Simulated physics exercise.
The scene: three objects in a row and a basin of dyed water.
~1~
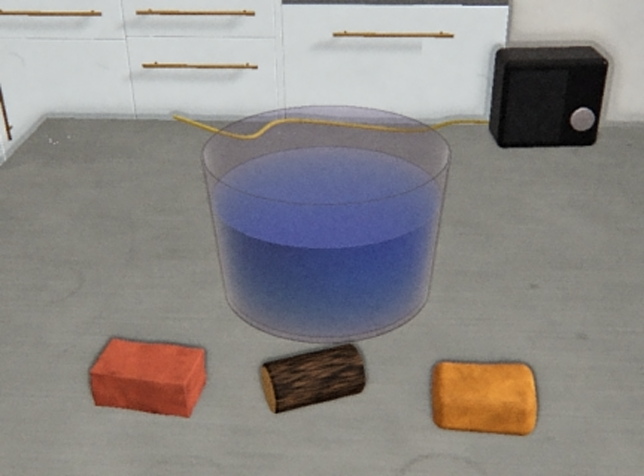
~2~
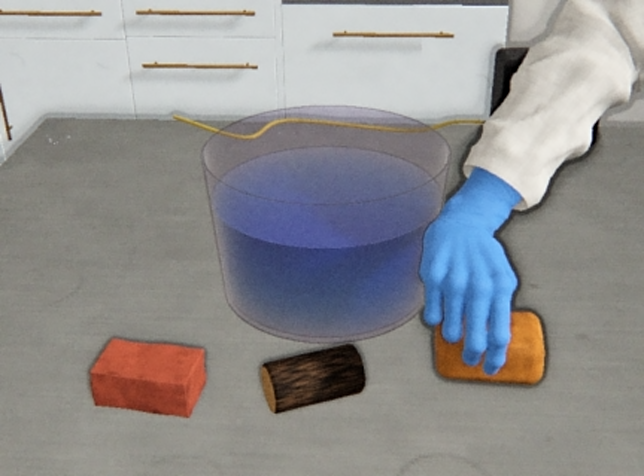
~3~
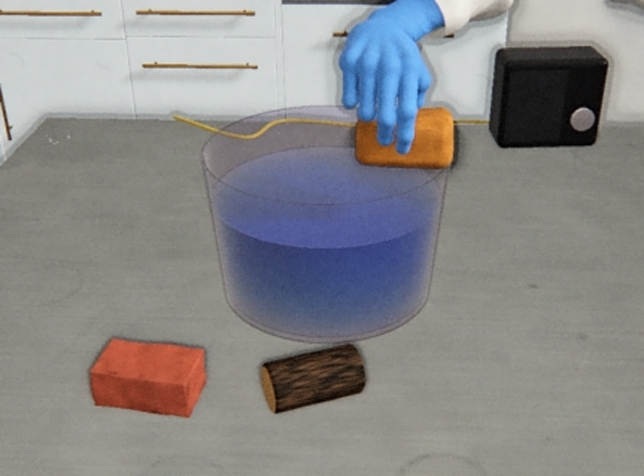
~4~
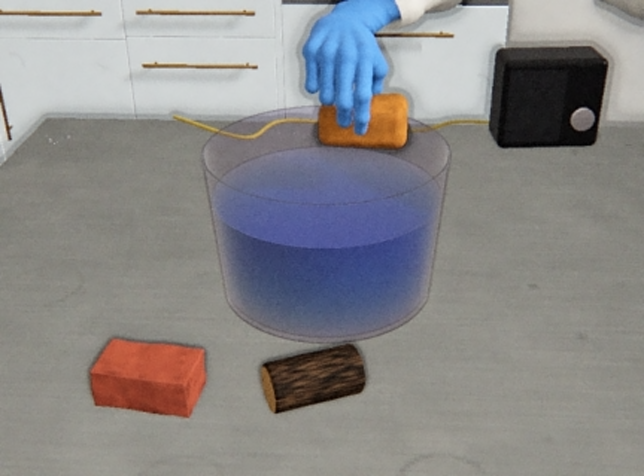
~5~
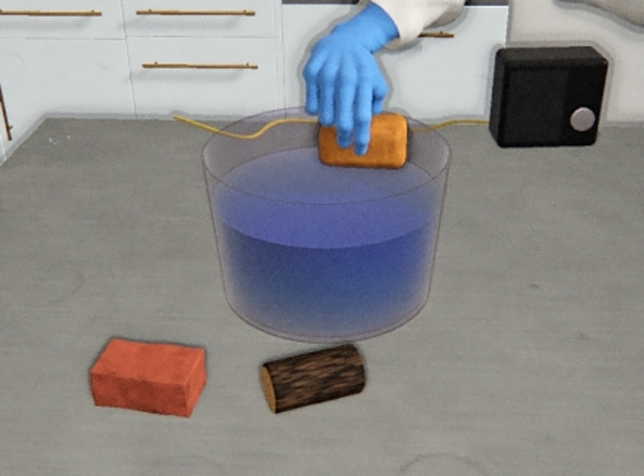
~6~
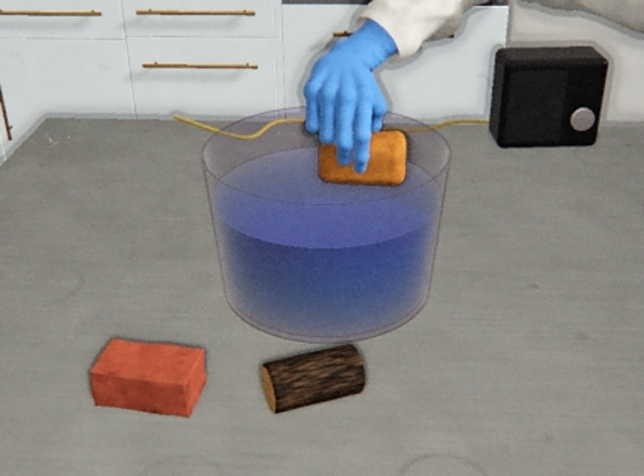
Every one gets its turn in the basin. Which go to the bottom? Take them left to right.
From the left: It sinks, it floats, it floats.
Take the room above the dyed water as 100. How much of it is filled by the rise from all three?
Close to 16 %.
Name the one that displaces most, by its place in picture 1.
That is the left thing.
A moment on, the bread roll stays afloat.
Further on, the piece of branch stays afloat.
When it is over, the piece of brick drops to the bottom; afloat, piece of branch and bread roll.
